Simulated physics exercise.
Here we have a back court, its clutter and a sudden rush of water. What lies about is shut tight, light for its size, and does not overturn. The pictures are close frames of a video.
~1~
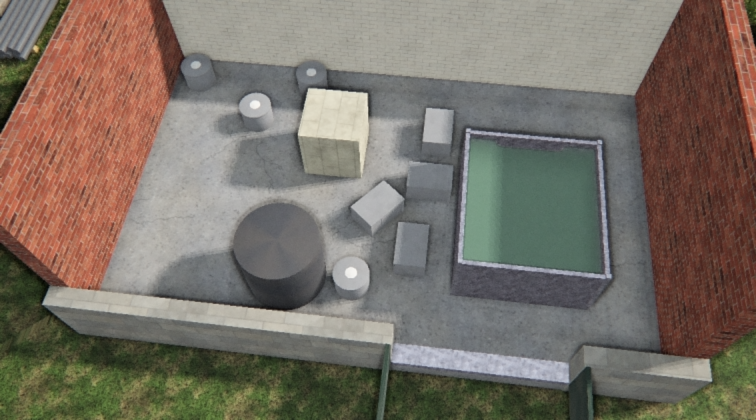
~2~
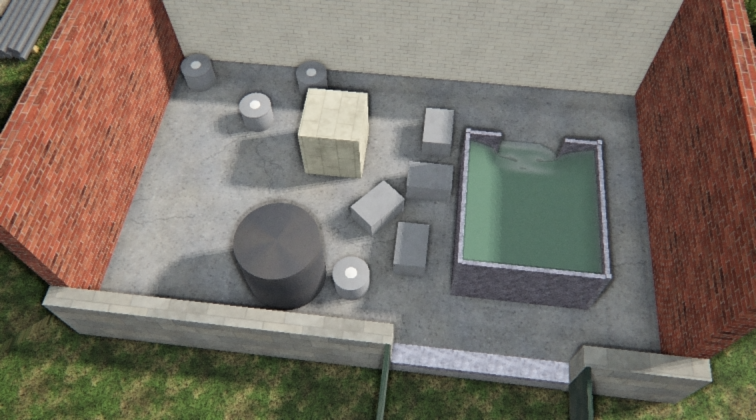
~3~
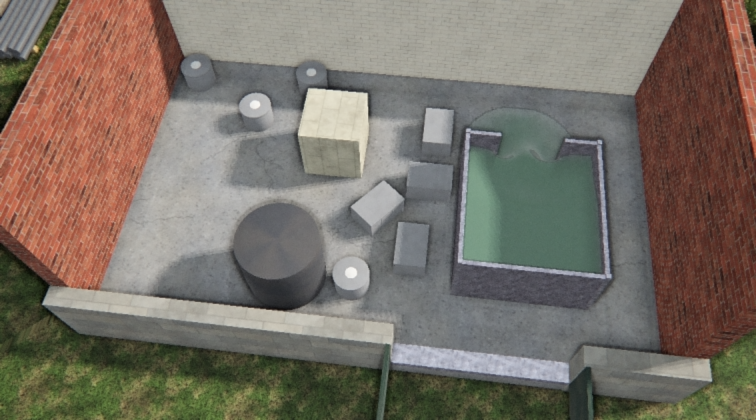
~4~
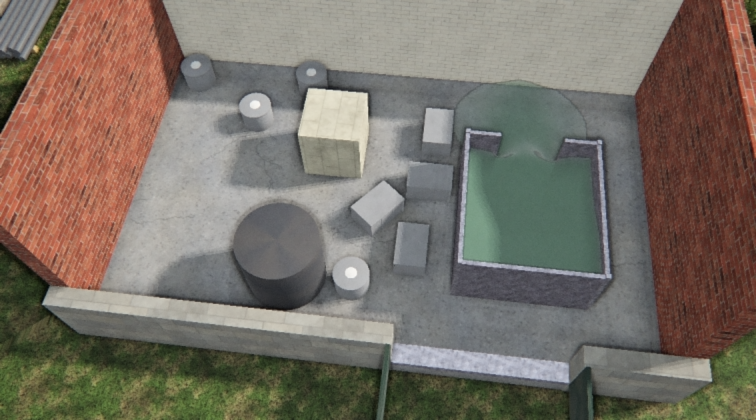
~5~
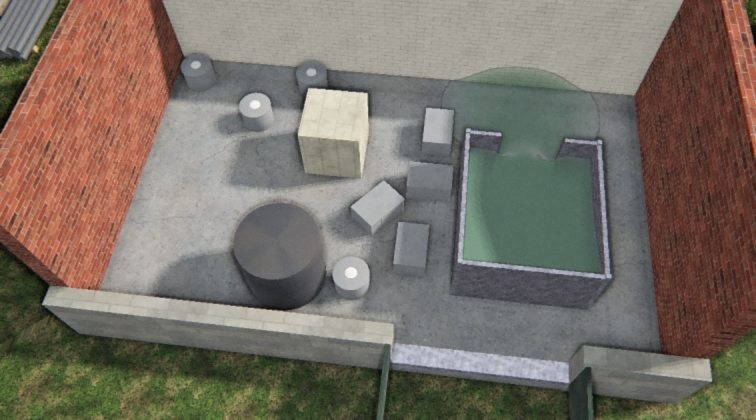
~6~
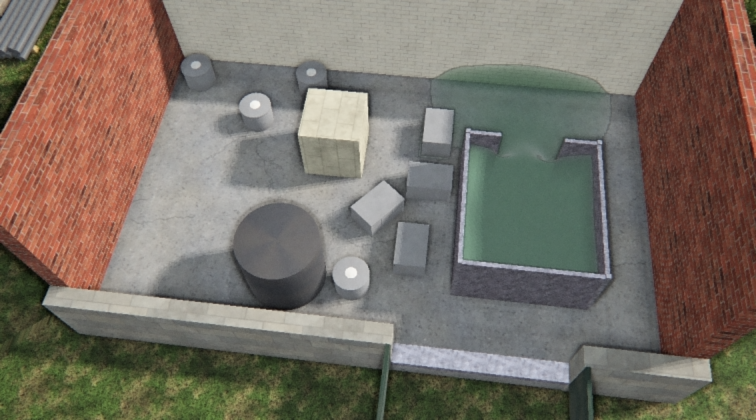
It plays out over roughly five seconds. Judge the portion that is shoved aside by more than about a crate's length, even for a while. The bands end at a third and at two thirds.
Share: Between one and two thirds.
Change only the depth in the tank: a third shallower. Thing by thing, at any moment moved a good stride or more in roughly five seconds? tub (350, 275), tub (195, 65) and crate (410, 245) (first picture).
As listed: No, pushed that far, under that.
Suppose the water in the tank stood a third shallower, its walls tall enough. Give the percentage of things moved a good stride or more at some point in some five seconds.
Close to 40 %.
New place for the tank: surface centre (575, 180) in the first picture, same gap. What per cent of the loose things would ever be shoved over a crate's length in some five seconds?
I make it 60 per cent.
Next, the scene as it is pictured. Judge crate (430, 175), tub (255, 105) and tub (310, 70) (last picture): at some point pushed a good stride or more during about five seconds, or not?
As listed: No, swept aside, yes.
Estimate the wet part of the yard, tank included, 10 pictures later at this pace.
Close to 50 %.
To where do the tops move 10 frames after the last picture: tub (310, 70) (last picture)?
Near (249, 78).
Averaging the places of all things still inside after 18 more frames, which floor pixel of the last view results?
At about (311, 189).
A moment on, 0 of 8 are well off their spots; 0 afloat.
Next, 1 of 8 are well off their spots; 1 afloat.
Later, 2 of 8 are well off their spots; 2 afloat.
In the end, 3 of 8 are well off their spots, and 3 have been at some point; 2 afloat.
